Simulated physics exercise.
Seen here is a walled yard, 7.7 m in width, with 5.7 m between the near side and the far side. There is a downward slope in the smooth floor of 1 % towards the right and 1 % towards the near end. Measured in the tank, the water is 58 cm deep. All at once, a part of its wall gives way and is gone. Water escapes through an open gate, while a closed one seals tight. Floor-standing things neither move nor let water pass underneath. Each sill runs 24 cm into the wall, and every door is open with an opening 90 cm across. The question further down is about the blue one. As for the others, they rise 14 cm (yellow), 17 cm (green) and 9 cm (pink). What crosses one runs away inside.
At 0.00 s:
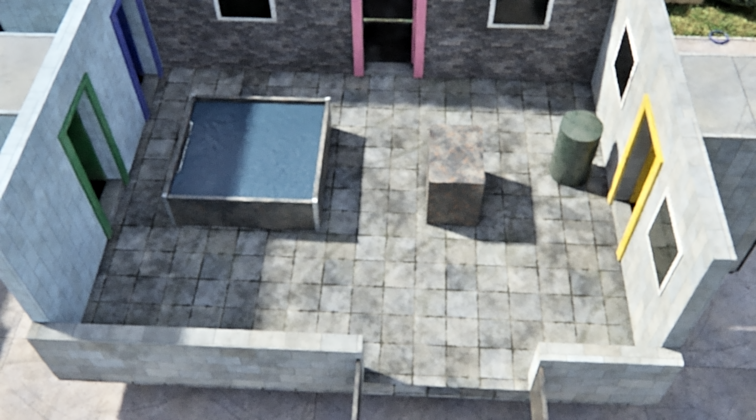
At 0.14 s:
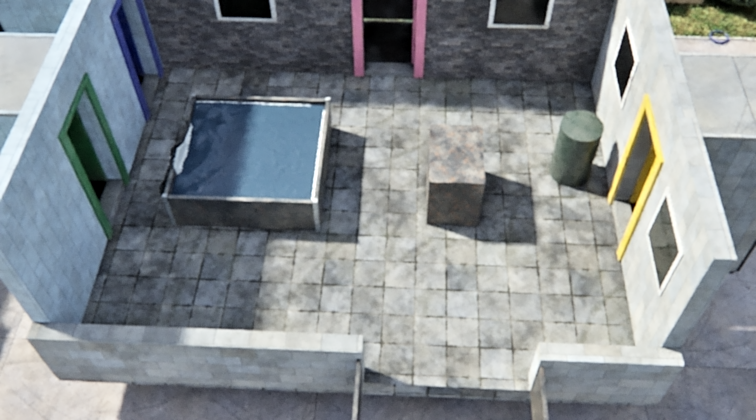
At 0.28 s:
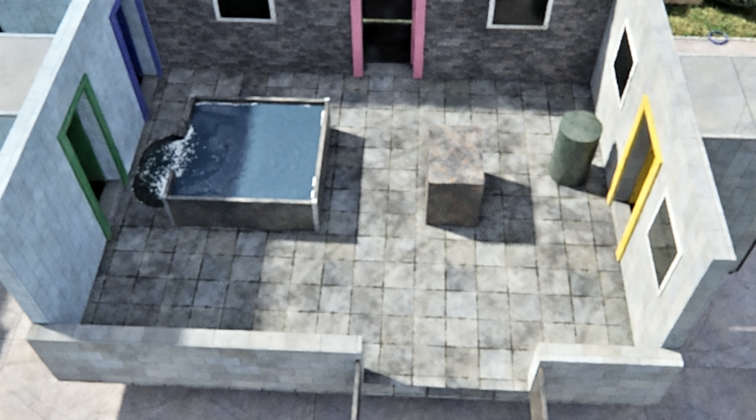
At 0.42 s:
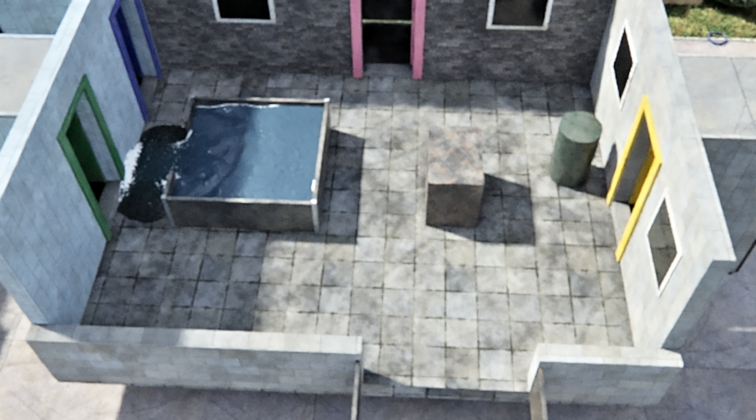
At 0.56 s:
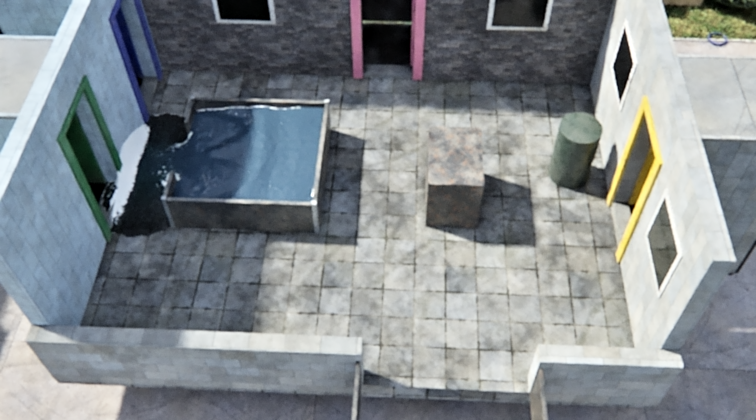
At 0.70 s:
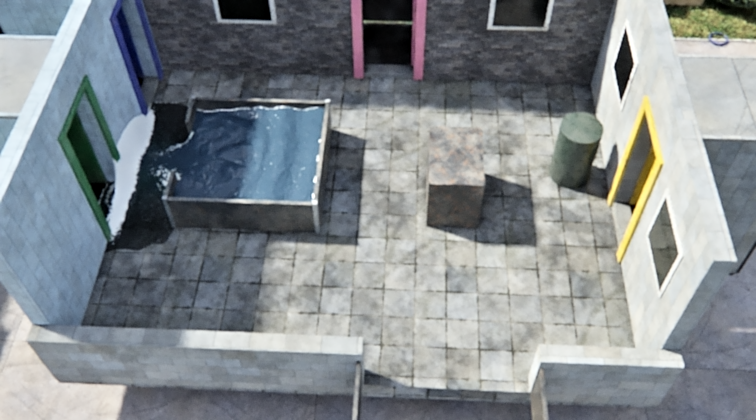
Water in the raised rectangular tank begins still, then pours out through a gap on its left side, spreading dark and foam-edged across the paved floor of the walled yard and reaching the green-framed door in the left wall.
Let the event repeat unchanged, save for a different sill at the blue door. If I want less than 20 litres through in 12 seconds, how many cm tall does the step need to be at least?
You would need about 11.5 cm.
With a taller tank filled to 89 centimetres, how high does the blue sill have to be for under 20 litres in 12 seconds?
Some 21 cm.
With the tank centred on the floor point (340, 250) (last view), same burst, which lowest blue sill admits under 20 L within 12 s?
Near 8.0 cm.
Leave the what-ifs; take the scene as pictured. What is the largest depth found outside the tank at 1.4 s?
Up to some 43 centimetres, I'd say.
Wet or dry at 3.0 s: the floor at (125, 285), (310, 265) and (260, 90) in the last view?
In the order asked: Soaked, untouched, soaked.
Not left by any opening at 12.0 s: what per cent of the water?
Close to 90 per cent is still present.
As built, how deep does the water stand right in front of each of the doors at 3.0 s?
Centimetres: Yellow = 0, green = 20, pink = 3, blue = 13.
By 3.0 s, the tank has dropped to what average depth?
It averages roughly 31 centimetres.
After 1.4 s water covers 15 % of the floor, deepest (43 cm) near (142, 173); 11 cm at the blue door, 0 litres in over its 11 cm sill.
After 3.0 s water covers 35 % of the floor, deepest (28 cm) near (142, 173); 13 cm at the blue door, 4 litres in over its 11 cm sill.
After 12.0 s water covers 95 % of the floor, deepest (12 cm) near (605, 379); 5 cm at the blue door, 23 litres in over its 11 cm sill.
At the blue door as built, the water arrived by 0.8 s and peaked near 14 cm at 3.2 s.
Run again over the same 12 s with other heights there, 26 litres in over 10.5 cm, 16 litres over 12.5 cm. The limit of 20 litres is kept from about 11.5 cm up.
